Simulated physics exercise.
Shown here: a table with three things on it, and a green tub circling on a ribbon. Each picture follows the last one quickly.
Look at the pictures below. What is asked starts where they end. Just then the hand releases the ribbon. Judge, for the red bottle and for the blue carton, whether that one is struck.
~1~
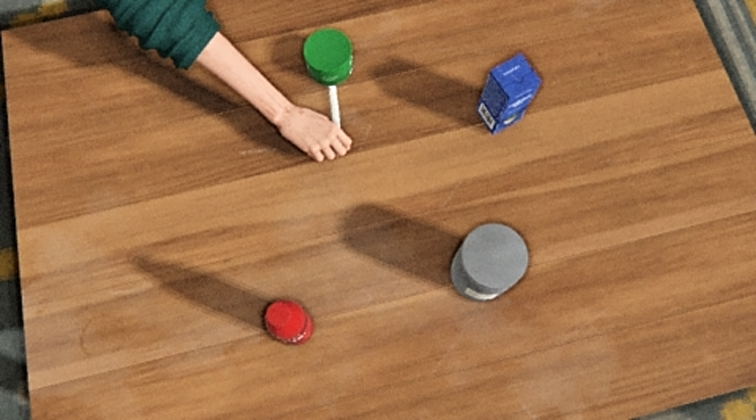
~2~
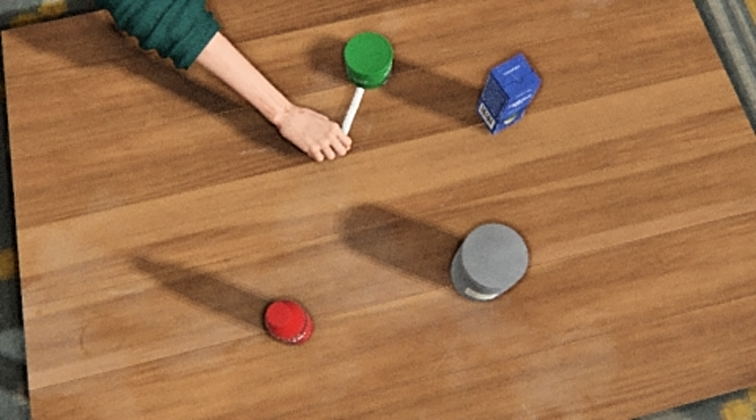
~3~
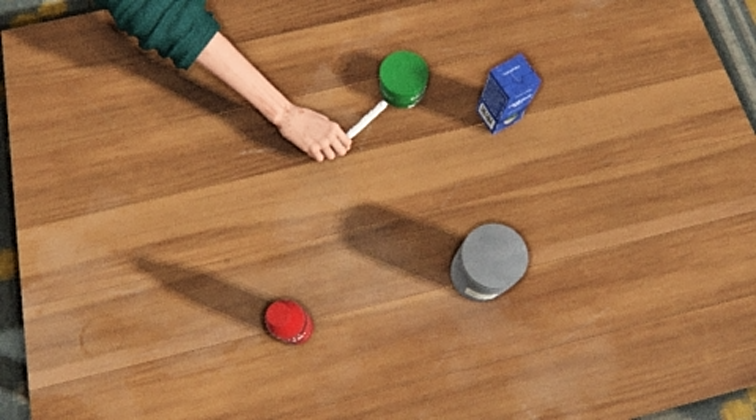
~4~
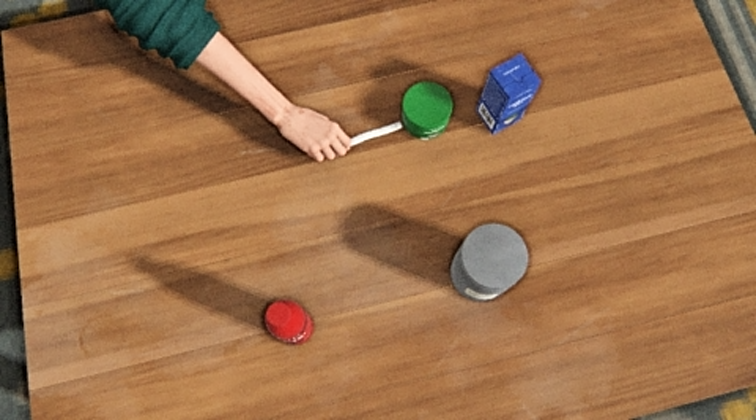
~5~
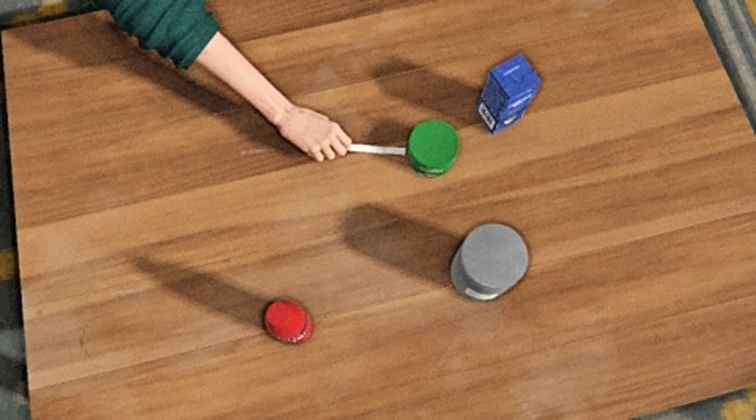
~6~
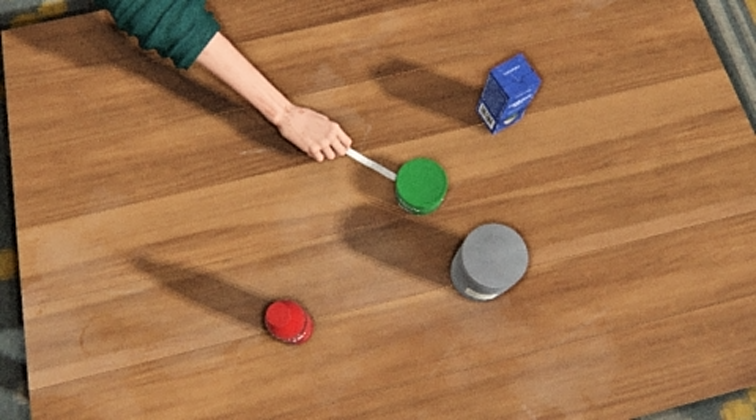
The red bottle is struck; the blue carton is not struck.
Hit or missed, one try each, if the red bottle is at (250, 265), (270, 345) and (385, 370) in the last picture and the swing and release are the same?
In case one it is avoided, in case two it takes a blow, and in case three it is avoided.
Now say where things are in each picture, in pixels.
The first picture shows green tub (327, 49); red bottle (278, 314); blue carton (516, 75); grey canister (495, 255).
The second picture shows green tub (368, 53).
The third picture shows green tub (404, 72).
The fourth picture shows green tub (427, 104).
The fifth picture shows green tub (434, 143).
The sixth picture shows green tub (422, 182); red bottle (278, 314); blue carton (516, 75); grey canister (495, 255); going round clockwise.
Then, 0.08 s past the final frame, tub near (368, 251).
Then, 0.20 s past the final frame, tub near (310, 320); red bottle pushed aside.
When it is over, tub near (294, 344); red bottle knocked over. The red bottle takes the knock and the blue carton stays untouched.
